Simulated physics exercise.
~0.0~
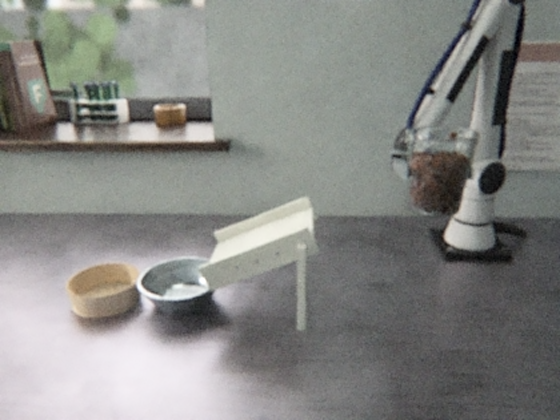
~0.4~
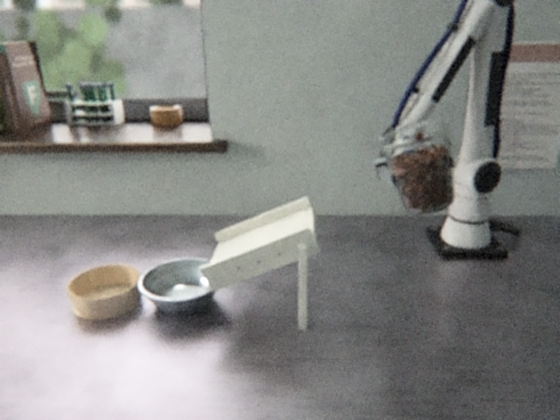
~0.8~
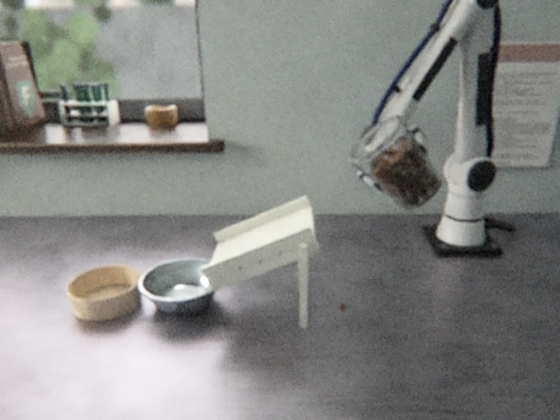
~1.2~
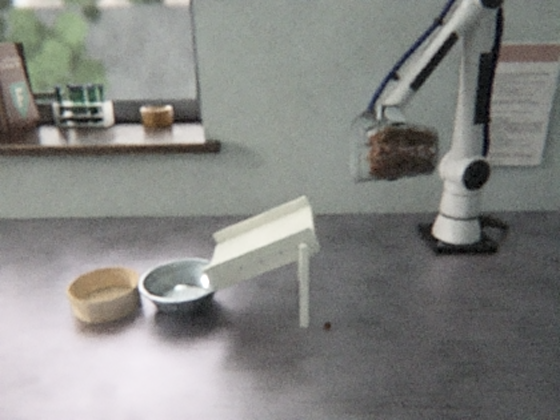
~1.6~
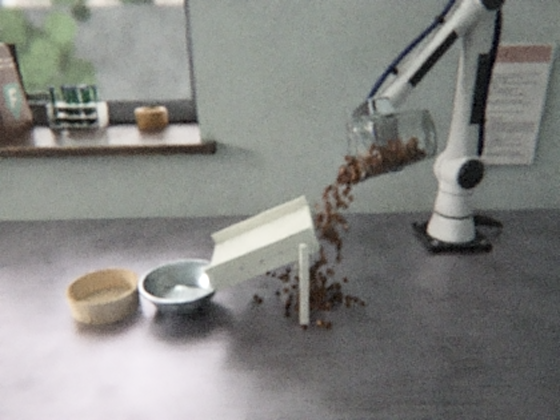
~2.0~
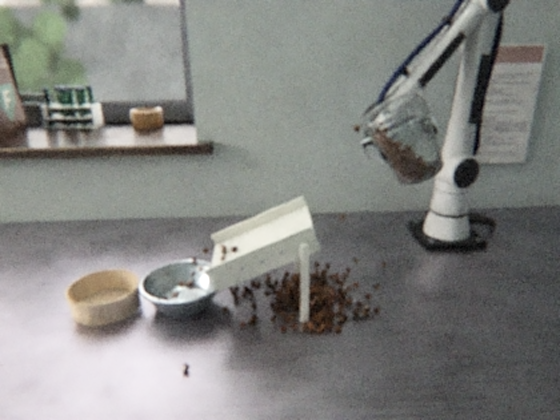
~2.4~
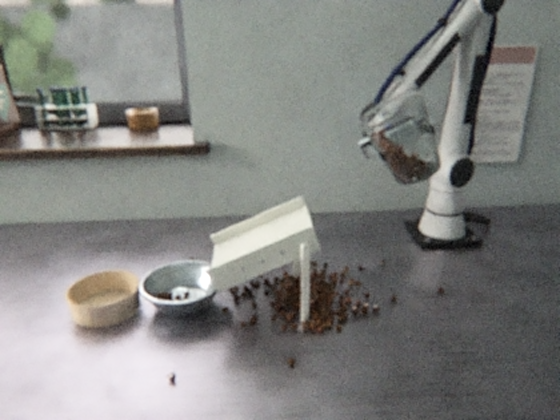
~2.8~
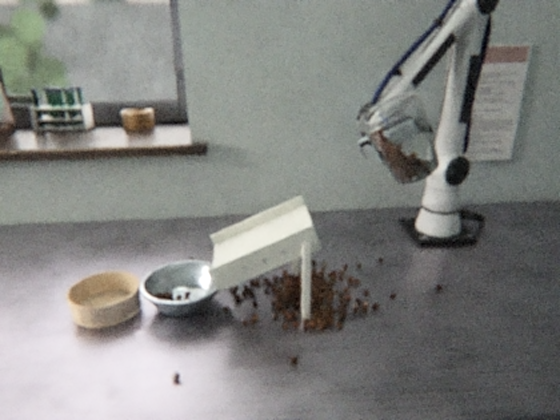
On a dark tabletop, a robot arm tips brown pellets from a clear cup, most missing the chute and scattering beneath it.
